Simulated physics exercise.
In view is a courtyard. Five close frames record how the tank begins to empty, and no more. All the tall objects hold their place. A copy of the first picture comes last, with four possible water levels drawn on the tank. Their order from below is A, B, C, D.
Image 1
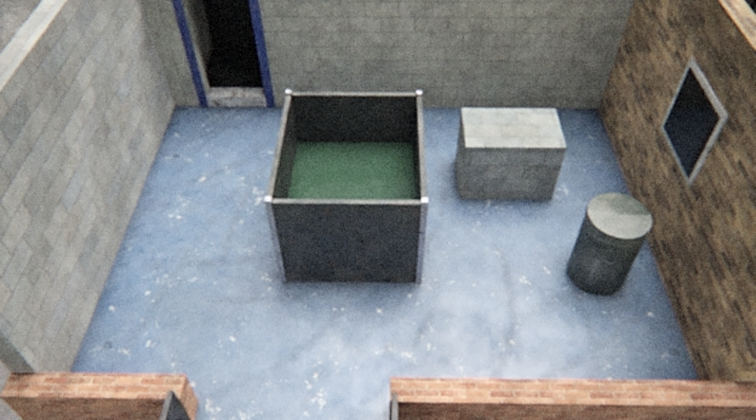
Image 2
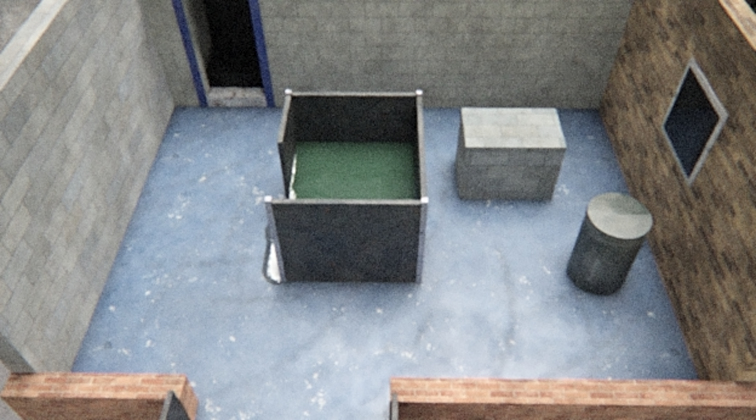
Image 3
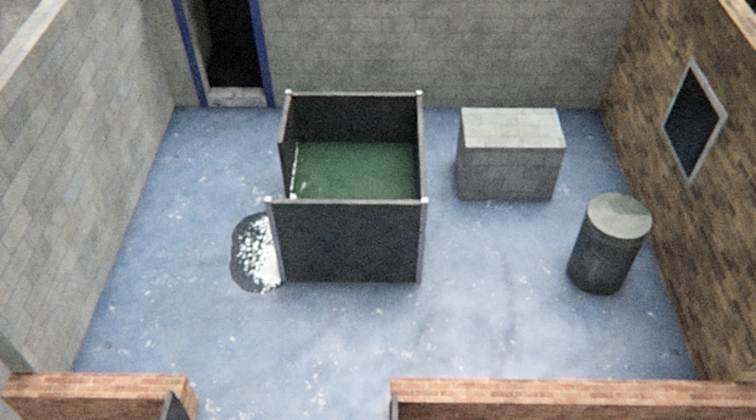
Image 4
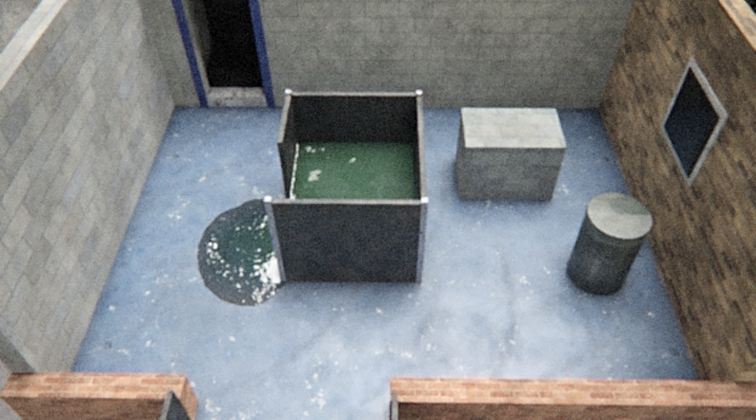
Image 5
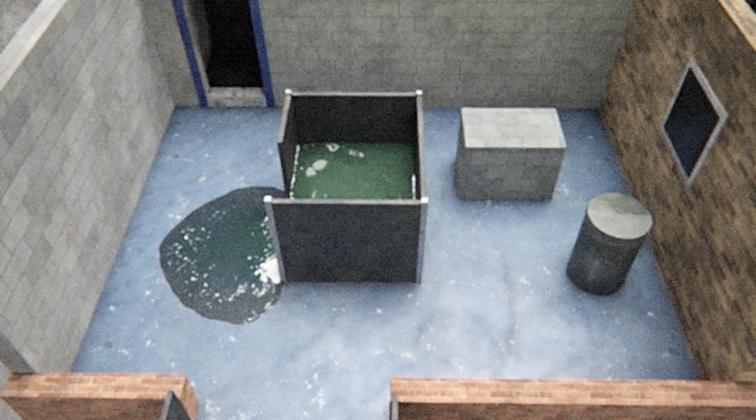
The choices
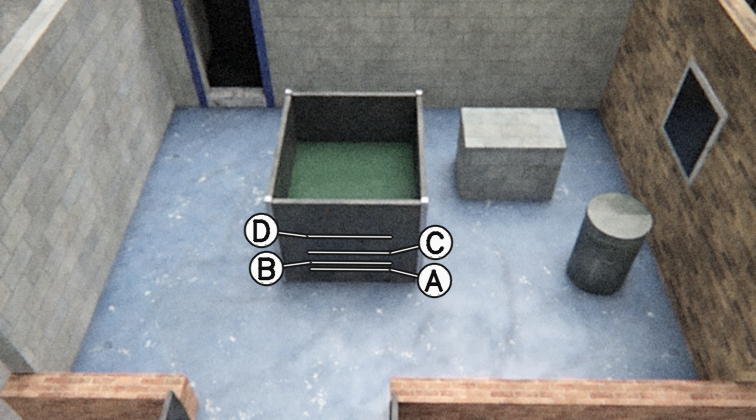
Dark square tank of green water in a walled courtyard leaking from its left side, a dark puddle spreading across the blue ground.
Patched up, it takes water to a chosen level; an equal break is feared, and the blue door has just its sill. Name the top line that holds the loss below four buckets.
D will do.
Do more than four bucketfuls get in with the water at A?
No.
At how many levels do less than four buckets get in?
All four.
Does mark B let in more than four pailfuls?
No, not at all.
On the marked copy, A at (350, 269); B at (350, 262); C at (349, 252); D at (348, 236); from the bottom up A, B, C, D.
With A, nothing gets over.
With B, nothing gets over.
With C, nothing gets over.
With D, a bucket or two gets in.
